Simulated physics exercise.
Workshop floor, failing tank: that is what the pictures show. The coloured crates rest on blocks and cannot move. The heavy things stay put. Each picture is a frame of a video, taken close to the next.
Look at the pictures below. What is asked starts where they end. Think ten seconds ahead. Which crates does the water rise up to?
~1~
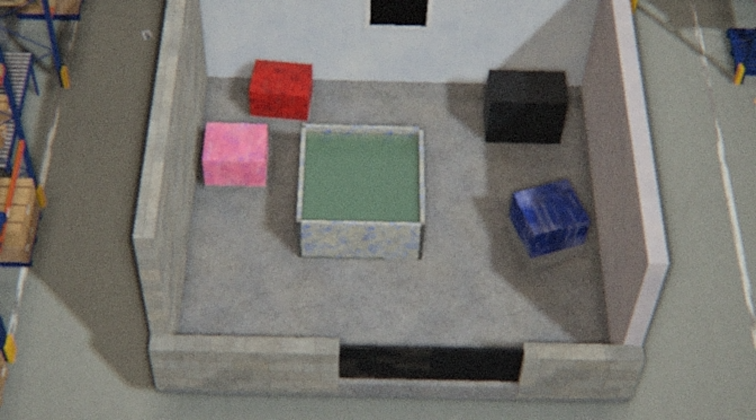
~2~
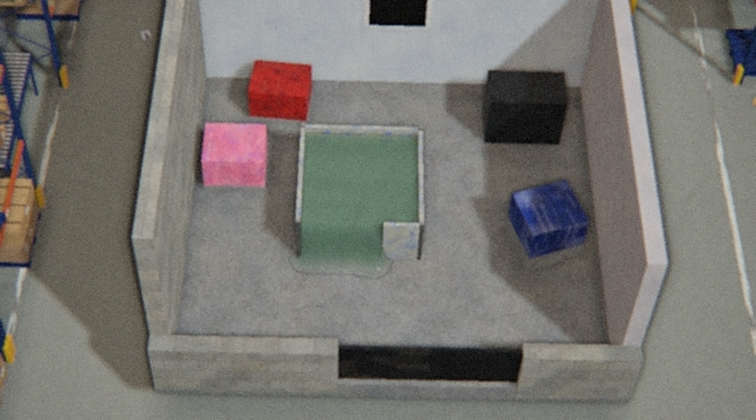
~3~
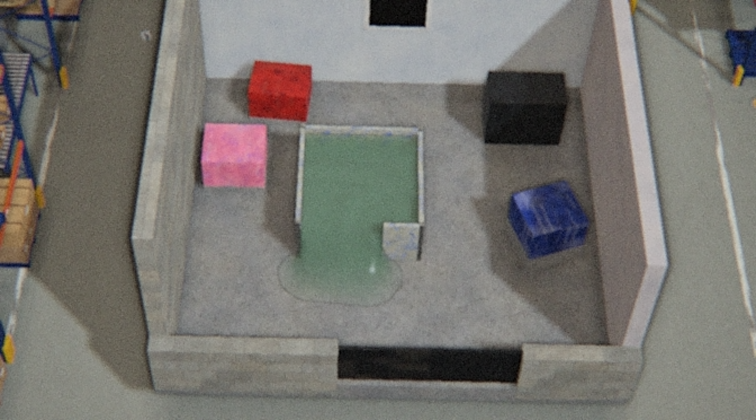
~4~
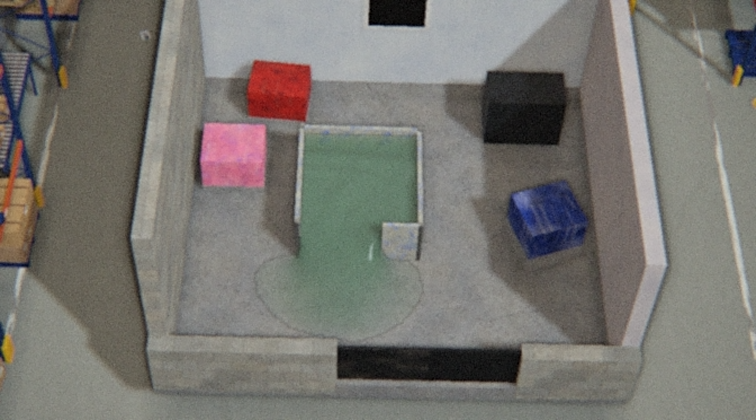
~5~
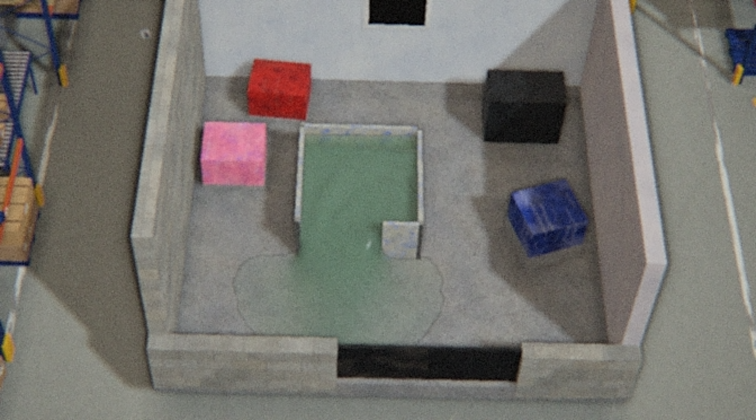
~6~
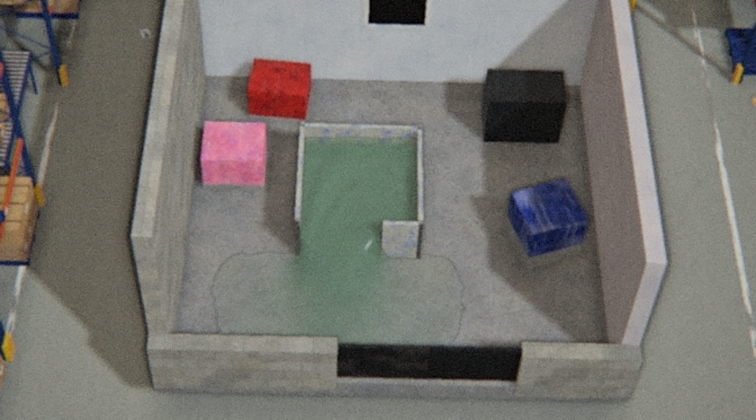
At the end, the blue crate is out of reach of the water; the red crate is within reach of the water; the pink crate is within reach of the water.
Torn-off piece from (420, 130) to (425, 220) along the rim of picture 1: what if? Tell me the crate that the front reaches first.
That would be the blue crate.
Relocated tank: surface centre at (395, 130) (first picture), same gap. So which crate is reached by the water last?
The red crate.
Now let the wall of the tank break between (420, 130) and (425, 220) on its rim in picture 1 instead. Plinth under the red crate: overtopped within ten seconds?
As far as I can tell, the red crate is overrun.
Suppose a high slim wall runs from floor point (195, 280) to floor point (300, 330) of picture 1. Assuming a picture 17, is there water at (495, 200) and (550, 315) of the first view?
As listed: Not flooded, wet.
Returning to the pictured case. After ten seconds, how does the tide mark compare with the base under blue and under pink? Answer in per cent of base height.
Some 70 and 250 % respectively.
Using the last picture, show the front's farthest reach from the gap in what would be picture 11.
My best guess is about (536, 371).
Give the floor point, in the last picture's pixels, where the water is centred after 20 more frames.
Centre of mass: Roughly (351, 273).
A moment on, water covers 25 % of the floor; the blue crate not reached, the red crate not reached, the pink crate not reached.
Next, water covers 40 % of the floor; the blue crate water round its plinth, the red crate not reached, the pink crate not reached.
Then, water covers 60 % of the floor; the blue crate water round its plinth, the red crate water round its plinth, the pink crate water round its plinth.
Later, water covers 90 % of the floor; the blue crate water round its plinth, the red crate water round its plinth, the pink crate water round its plinth.
In the end, water covers 100 % of the floor; the blue crate stayed above the water, the red crate was topped, the pink crate was topped.
